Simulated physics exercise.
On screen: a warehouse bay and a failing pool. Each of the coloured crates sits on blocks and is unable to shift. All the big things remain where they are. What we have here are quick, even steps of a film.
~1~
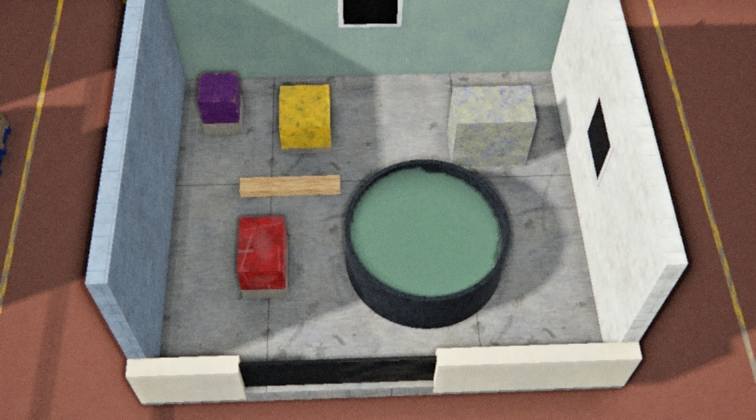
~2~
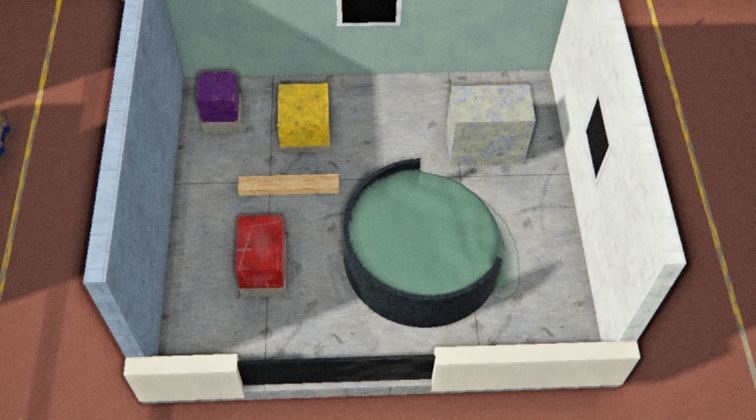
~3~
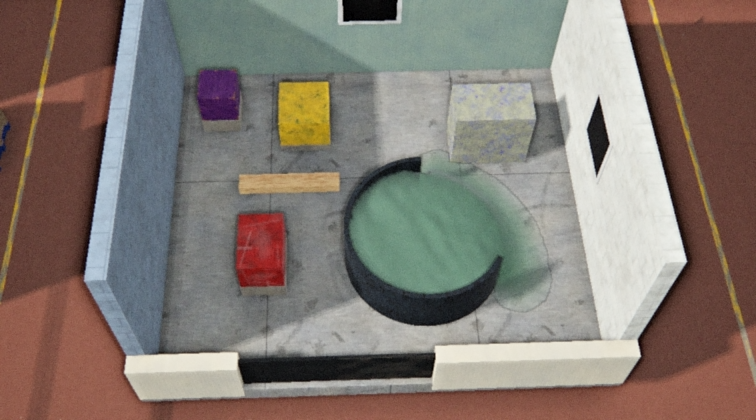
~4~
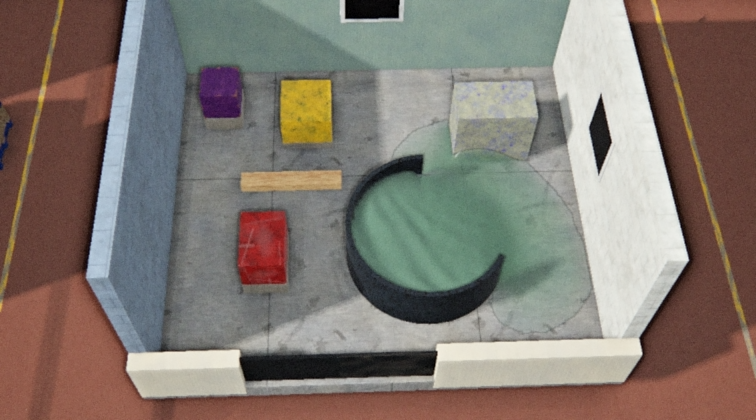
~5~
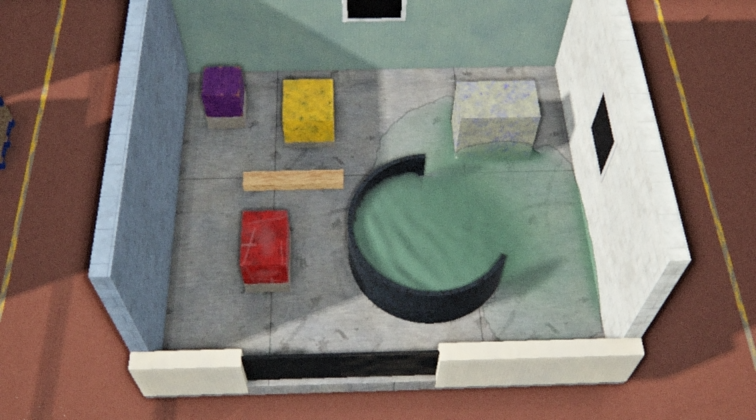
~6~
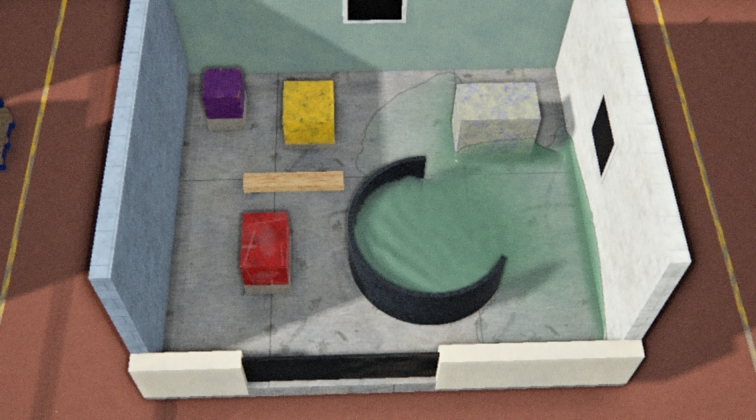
In this clip, a round dark pool of green water stands among coloured crates in a walled bay; its right side opens, and water pours through the gap, spreading across the floor to the right wall and around the pale crate.
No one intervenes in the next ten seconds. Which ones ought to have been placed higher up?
In the end: The yellow crate gets soaked; the purple crate stays dry; the red crate stays dry.
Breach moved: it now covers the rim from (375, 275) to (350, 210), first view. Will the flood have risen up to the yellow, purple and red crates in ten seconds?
Here's how it goes: The yellow crate is swamped, the purple crate is swamped, and the red crate is swamped.
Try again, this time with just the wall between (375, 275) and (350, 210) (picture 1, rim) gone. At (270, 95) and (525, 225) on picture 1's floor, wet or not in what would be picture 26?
Note, points in order: Soaked; unreached.
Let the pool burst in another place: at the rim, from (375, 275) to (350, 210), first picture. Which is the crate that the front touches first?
That would be the red one.
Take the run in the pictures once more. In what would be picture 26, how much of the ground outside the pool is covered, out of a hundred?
That works out to some 70 in a hundred.
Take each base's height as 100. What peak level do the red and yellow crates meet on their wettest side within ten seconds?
About 60 percent and about 250 percent.
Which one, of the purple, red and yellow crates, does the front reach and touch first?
Answer: That's the yellow-painted one.
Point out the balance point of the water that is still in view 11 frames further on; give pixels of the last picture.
My reading is close to (492, 211).
A moment on, water covers 35 % of the floor; the yellow crate water round its plinth, the purple crate not reached, the red crate not reached.
Next, water covers 50 % of the floor; the yellow crate water round its plinth, the purple crate not reached, the red crate not reached.
Then, water covers 70 % of the floor; the yellow crate water round its plinth, the purple crate water round its plinth, the red crate water round its plinth.
Later, water covers 100 % of the floor; the yellow crate water round its plinth, the purple crate water round its plinth, the red crate water round its plinth.
In the end, water covers 100 % of the floor; the yellow crate was topped, the purple crate stayed above the water, the red crate stayed above the water.
